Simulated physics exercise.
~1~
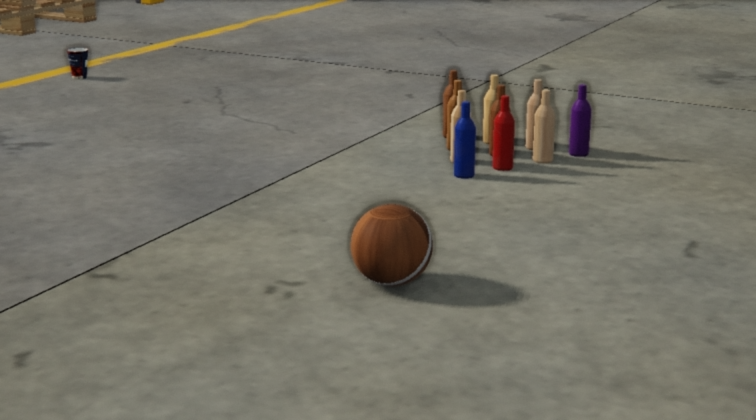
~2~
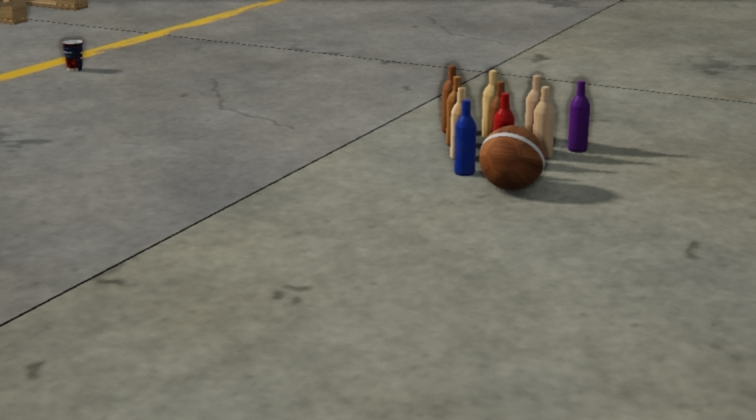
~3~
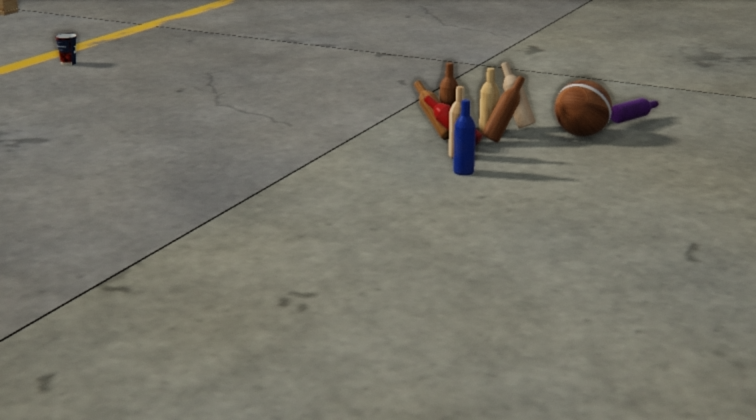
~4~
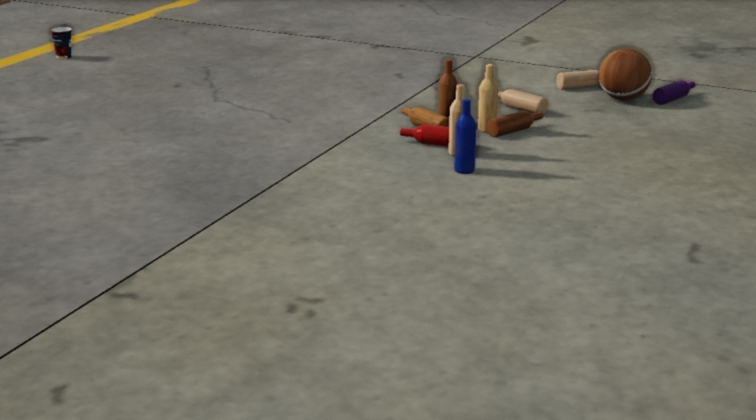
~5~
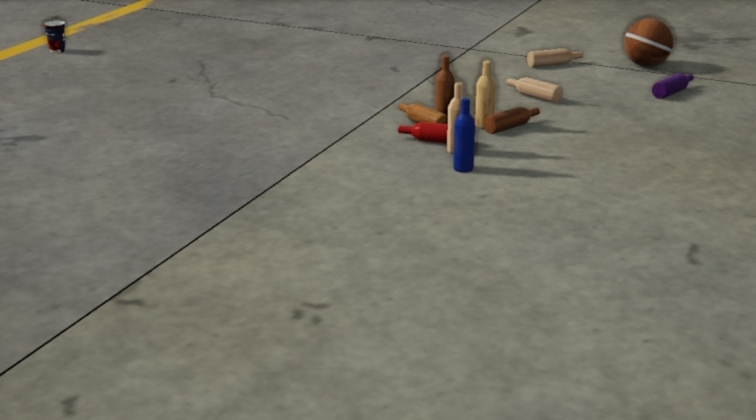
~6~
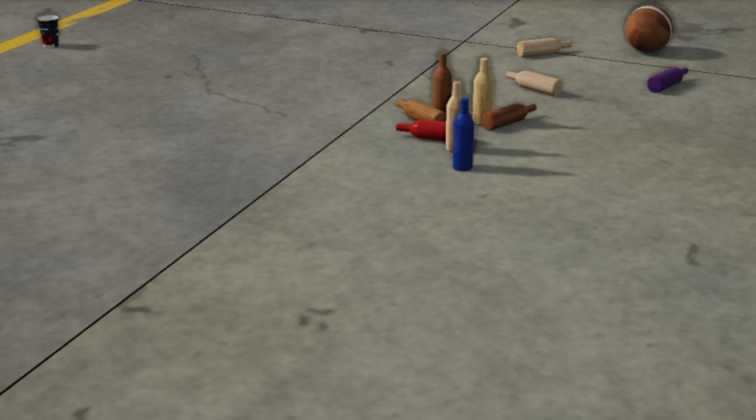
A brown wooden ball rolls across a grey concrete floor, seen from above at an angle, toward a cluster of bottle-shaped skittles in blue, red, purple, tan and brown at the upper right. A yellow line and a small dark container lie at the upper left. The ball travels right and away and strikes the group beside the blue skittle. The red skittle topples to the left, the purple one falls to the right, and others tumble between them. The ball rolls on toward the upper right corner, leaving six skittles lying flat and four standing, the blue one unmoved in front.
